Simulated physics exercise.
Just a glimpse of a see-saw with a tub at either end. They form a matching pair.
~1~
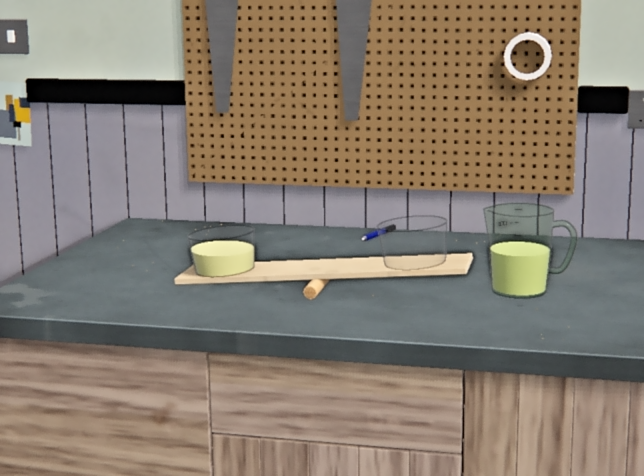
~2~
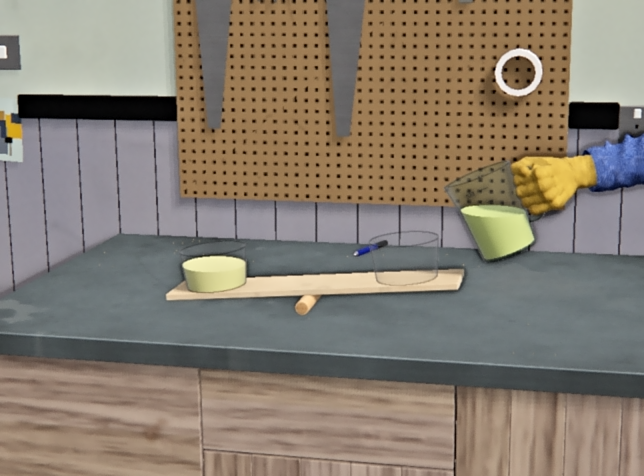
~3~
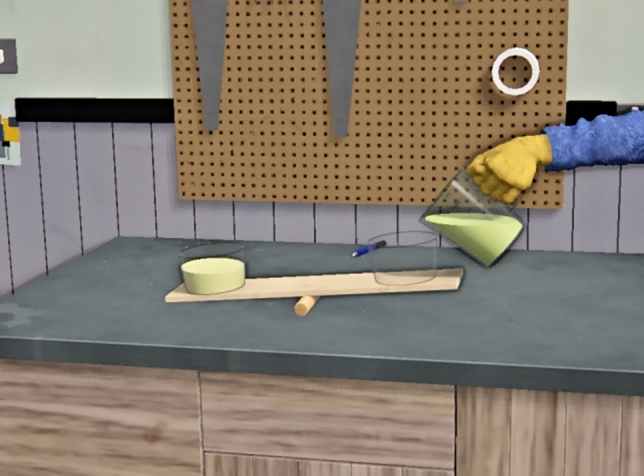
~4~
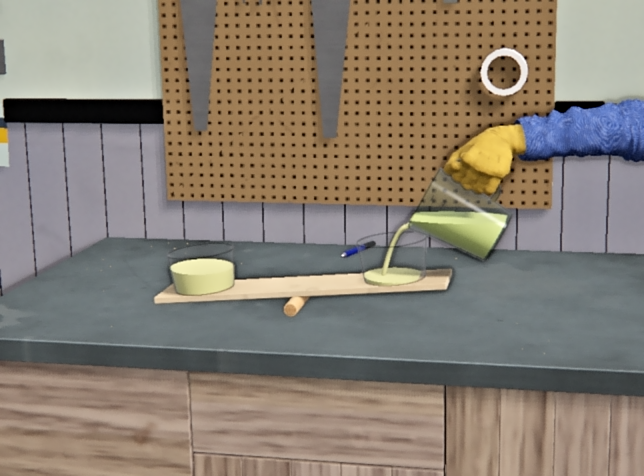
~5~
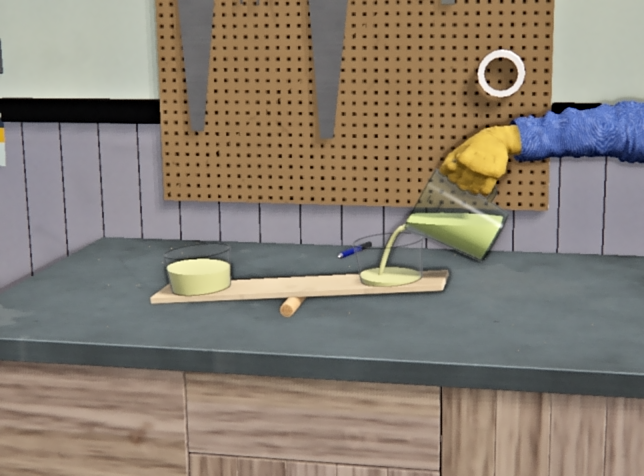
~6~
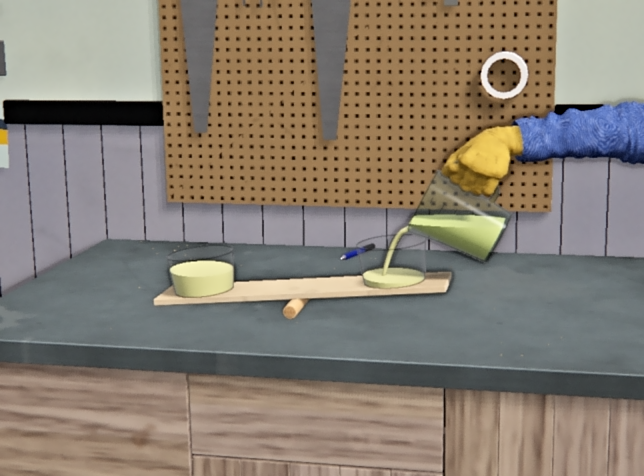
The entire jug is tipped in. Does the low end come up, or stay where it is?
The low end comes up.
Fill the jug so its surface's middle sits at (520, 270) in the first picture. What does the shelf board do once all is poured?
I'd say it does not budge, honestly.
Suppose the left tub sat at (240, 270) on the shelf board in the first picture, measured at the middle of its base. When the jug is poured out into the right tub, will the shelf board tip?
Result noted: Turns over.
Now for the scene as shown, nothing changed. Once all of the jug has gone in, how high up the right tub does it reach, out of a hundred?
I'd say close to 75 per cent.
Shortly, the right tub is about a third full; the shelf board leans as before.
Then, the right tub is about two thirds full; the shelf board has swung over, and that end is down.
At the finish, the right tub is about three quarters full; the shelf board has swung over, and that end is down.
